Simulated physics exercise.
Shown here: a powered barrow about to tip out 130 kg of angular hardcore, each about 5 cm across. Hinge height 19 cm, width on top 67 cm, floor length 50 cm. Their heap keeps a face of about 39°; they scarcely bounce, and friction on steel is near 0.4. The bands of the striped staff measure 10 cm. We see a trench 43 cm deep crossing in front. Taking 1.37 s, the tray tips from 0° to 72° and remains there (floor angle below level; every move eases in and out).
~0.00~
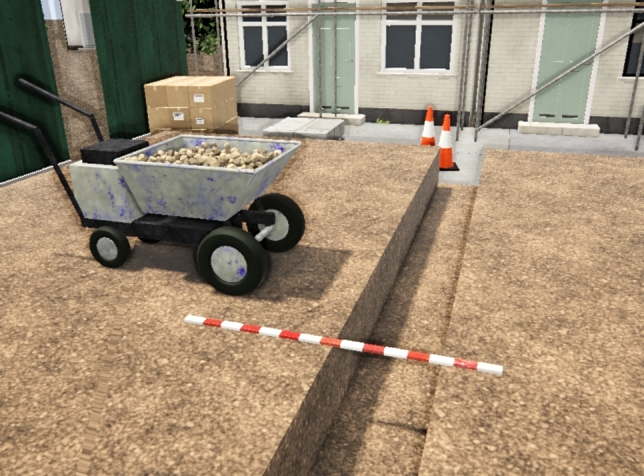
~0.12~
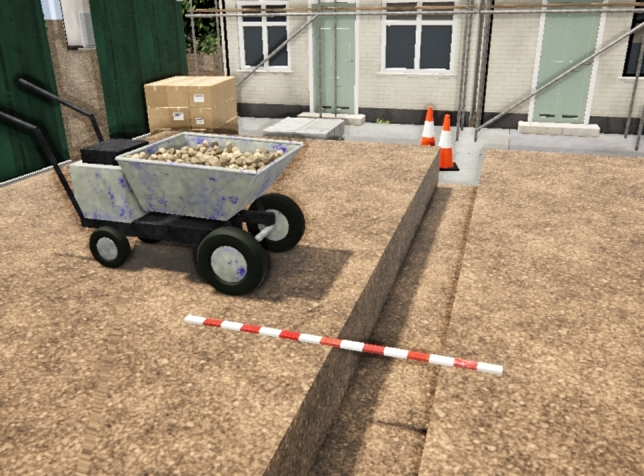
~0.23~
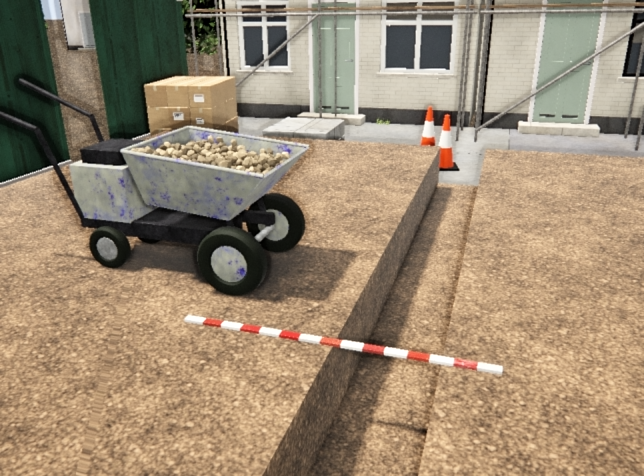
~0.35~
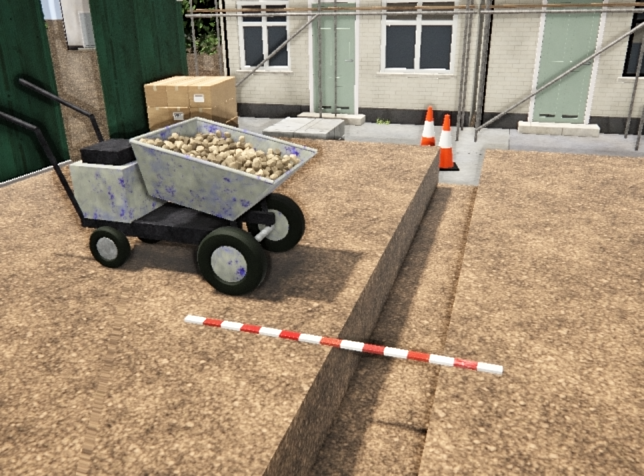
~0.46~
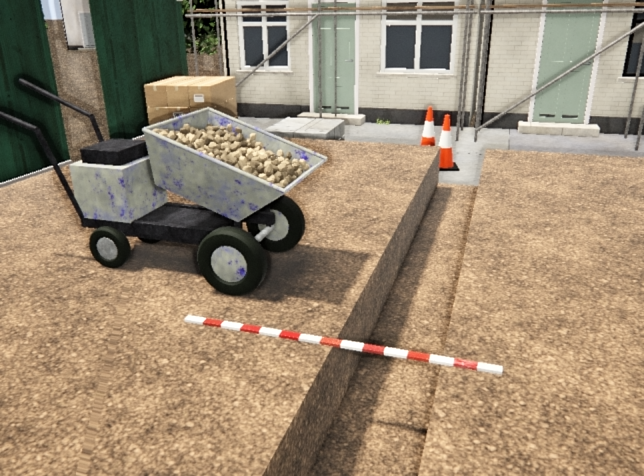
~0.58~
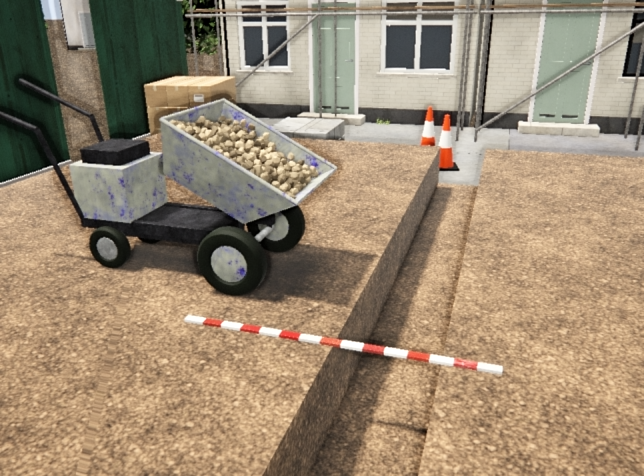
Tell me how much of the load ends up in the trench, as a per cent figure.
Some 79 per cent ends up in the trench.
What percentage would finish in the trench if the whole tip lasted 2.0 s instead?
My guess is near 80 percent.
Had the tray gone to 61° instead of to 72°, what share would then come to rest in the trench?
About 25%.
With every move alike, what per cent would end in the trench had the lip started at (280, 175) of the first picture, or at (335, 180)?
Near 95 and near 75 percent.
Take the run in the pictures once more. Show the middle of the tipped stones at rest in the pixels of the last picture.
I'd point somewhere around (395, 345).
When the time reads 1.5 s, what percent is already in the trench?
Some 20 per cent.
After 1.0 s the floor is at 61°; 100 % in the tray; the foremost stones are at (335, 239).
After 1.5 s the floor is at 72°; 74 % in the tray, 6 % short of the trench, 20 % in the trench; the foremost stones are at (418, 354).
After 1.8 s the floor is at 72°; 49 % in the tray, 9 % short of the trench, 42 % in the trench; the foremost stones are at (445, 364).
After 3.8 s the floor is at 72°; 9 % in the tray, 12 % short of the trench, 79 % in the trench; the foremost stones are at (445, 365).
